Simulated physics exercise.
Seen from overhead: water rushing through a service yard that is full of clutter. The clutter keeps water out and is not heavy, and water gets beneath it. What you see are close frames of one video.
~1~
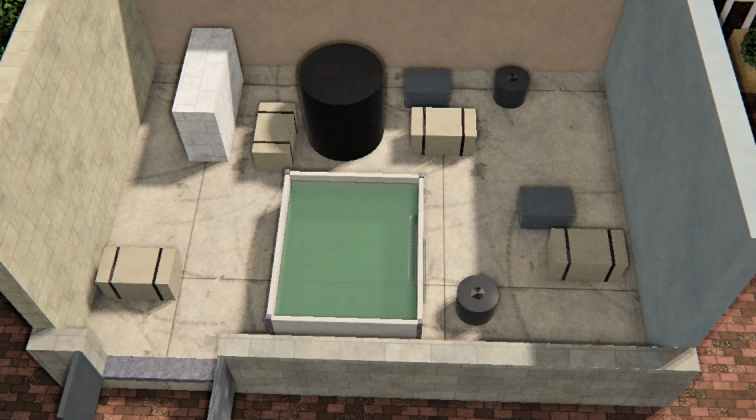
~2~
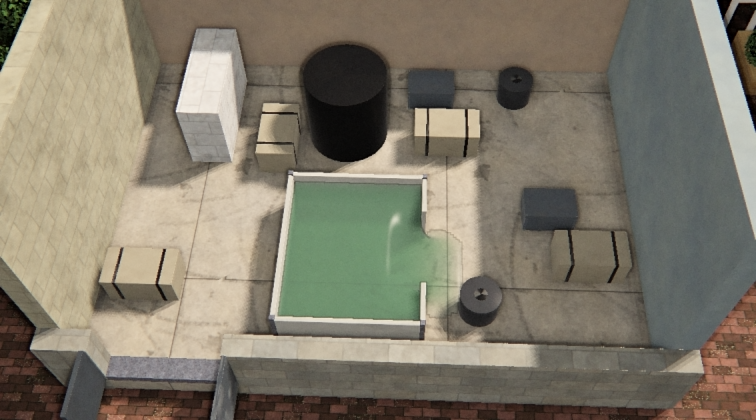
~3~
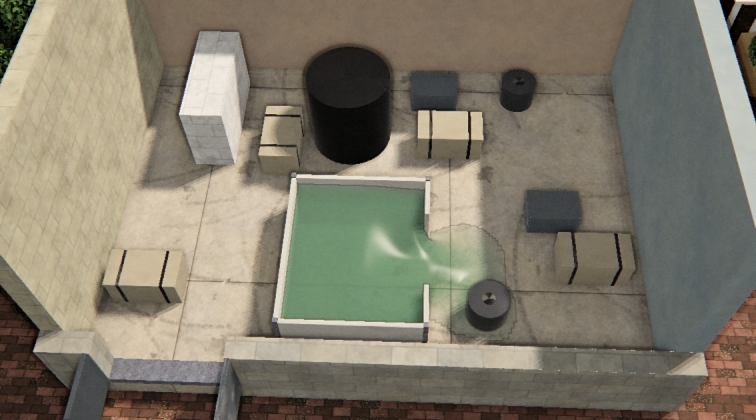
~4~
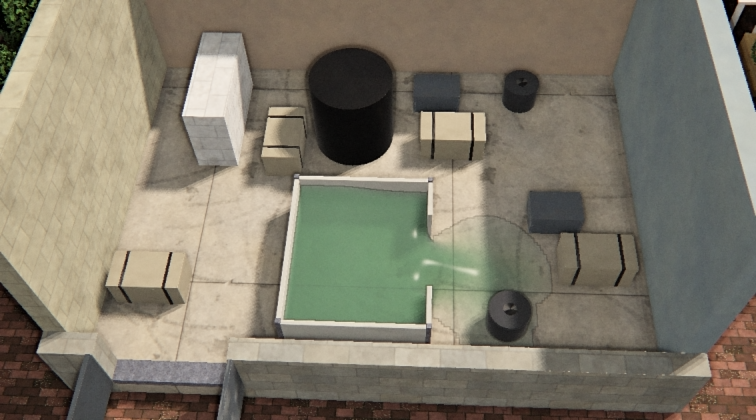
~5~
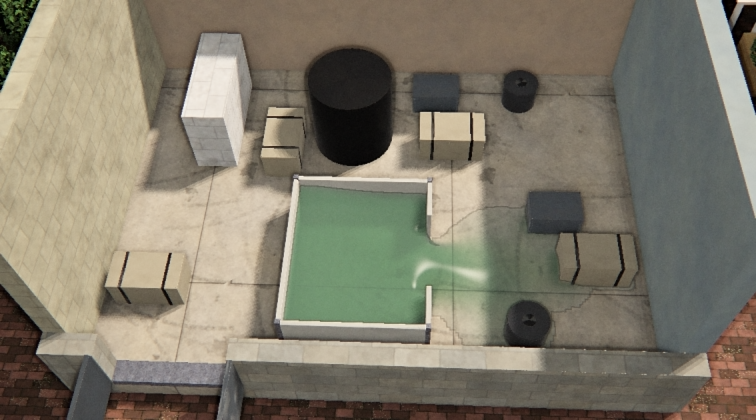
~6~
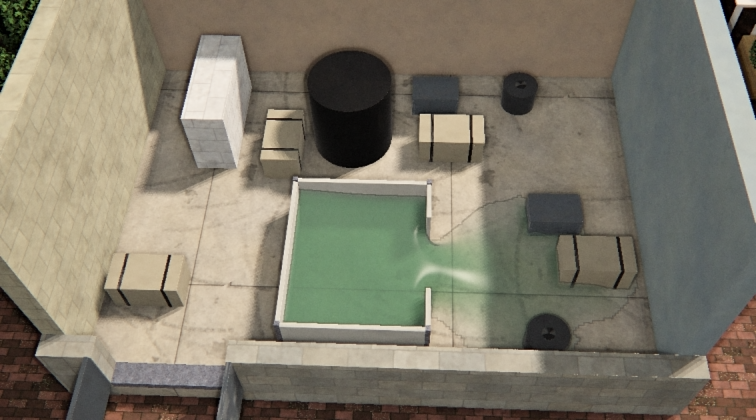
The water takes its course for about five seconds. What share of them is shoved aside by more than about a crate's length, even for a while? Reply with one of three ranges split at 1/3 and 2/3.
1/3 to 2/3.
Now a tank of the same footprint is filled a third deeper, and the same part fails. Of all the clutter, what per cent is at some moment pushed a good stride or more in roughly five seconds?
I'd put it near 50 percent.
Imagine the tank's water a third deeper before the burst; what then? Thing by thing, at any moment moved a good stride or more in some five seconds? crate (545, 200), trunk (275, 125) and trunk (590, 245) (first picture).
Taking them as listed - the full distance for the first, a shorter distance for the second, the full distance for the third.
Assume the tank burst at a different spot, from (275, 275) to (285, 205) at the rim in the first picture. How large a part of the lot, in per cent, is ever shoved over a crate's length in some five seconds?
I'd say around 0 per cent.
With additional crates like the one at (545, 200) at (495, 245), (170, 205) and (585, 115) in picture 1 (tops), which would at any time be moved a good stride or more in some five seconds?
In order: Shoved clear, hardly budges, then shoved clear.
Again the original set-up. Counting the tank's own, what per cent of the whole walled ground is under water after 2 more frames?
That works out to about 30 in a hundred.
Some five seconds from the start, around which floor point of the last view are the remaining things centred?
That works out to about (413, 145) on the floor.
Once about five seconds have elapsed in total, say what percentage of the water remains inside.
About 100 percent.
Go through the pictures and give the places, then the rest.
A tub at (478, 293) rests on the ground; a crate at (547, 201), on the bottom; 0 of 8 have shifted, in the first frame.
A tub at (481, 295) rests on the ground; a crate at (551, 202), on the bottom; 0 of 8 have shifted, in the second frame.
A tub at (489, 299), on the bottom, close to its start; a crate at (554, 204), on the bottom; 1 of 8 have shifted, in the third frame.
A tub at (510, 309), on the bottom, close to its start; a crate at (557, 205), on the bottom; 1 of 8 have shifted, in the fourth frame.
A tub at (529, 320), on the bottom, a stride from its start; a crate at (556, 206) rests on the ground; 1 of 8 have shifted, in the fifth frame.
A tub at (549, 334) rests on the ground, a stride from its start; a crate at (556, 208) rests on the ground; 1 of 8 have shifted, in the sixth frame.
A moment on, 1 of 8 are well off their spots; 0 afloat.
Next, 2 of 8 are well off their spots; 3 afloat.
Later, 3 of 8 are well off their spots; 3 afloat.
In the end, 5 of 8 are well off their spots, and 5 have been at some point; 4 afloat.
